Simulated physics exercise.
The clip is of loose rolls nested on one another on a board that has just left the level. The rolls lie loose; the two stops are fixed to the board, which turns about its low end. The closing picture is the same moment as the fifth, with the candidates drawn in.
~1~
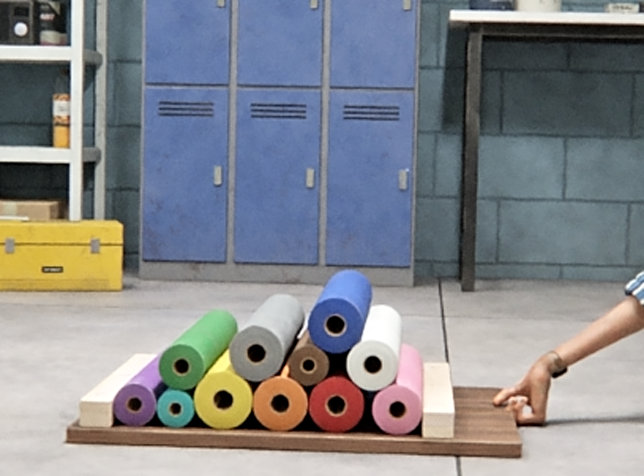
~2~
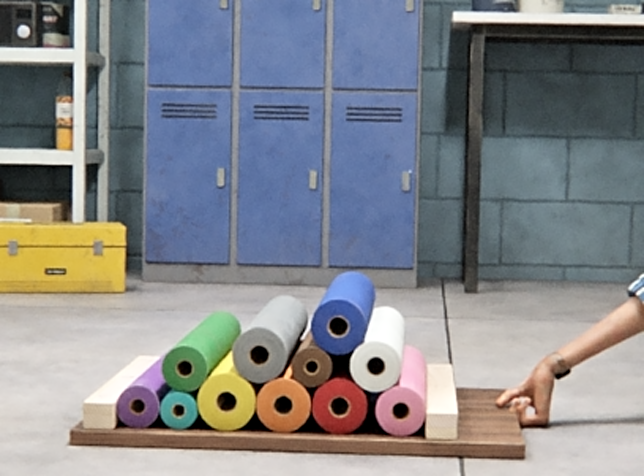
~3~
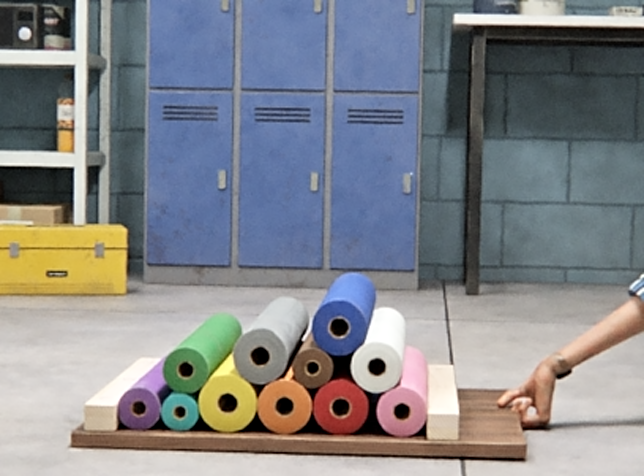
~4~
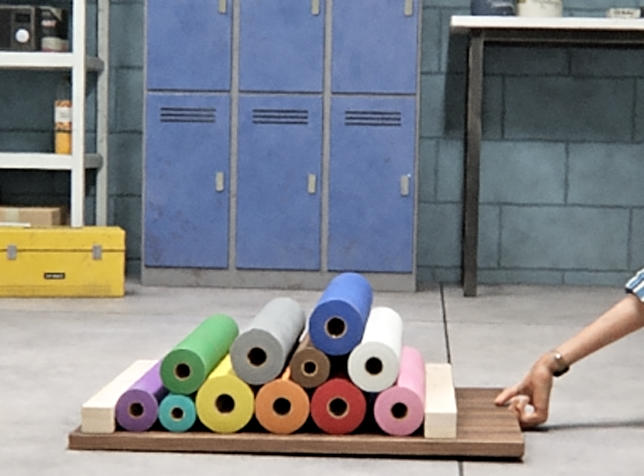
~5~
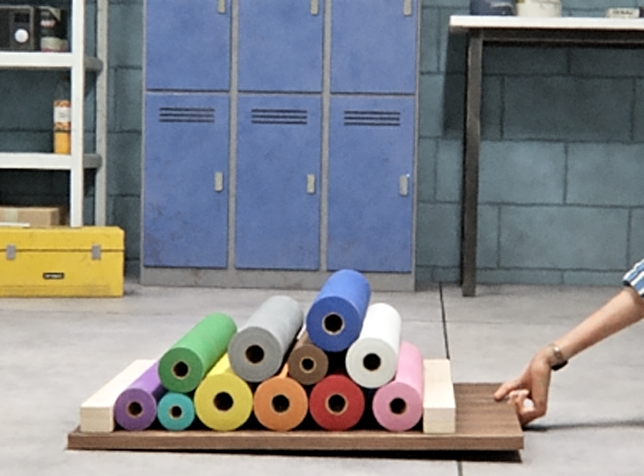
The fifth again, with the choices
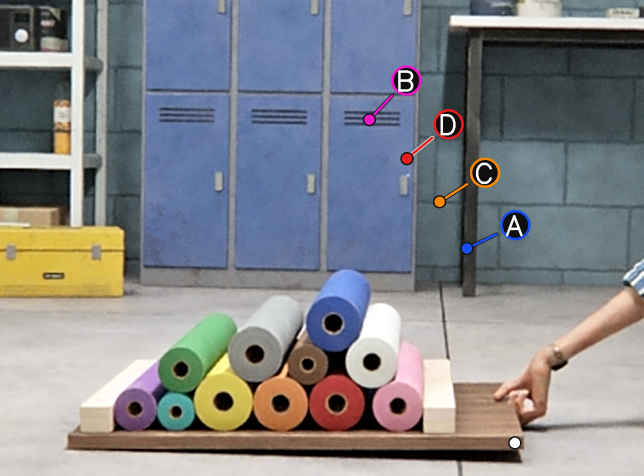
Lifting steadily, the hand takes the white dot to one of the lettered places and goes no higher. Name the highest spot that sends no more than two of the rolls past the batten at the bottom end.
The highest mark that will do is A.
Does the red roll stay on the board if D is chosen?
The red roll: Yes.
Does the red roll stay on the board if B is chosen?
Yes, with B.
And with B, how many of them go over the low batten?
With B, five.
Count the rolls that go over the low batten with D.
It comes to five.
On the marked copy, A at (467, 249); B at (370, 120); C at (440, 202); D at (407, 159); the white dot at (515, 443).
Taking A. A third of the way, board at 16°.
Two thirds of the way, board at 27°.
When it is over, board at 27°, none over the low batten.
As for the rest, B five over the low batten; C five over the low batten; D five over the low batten.
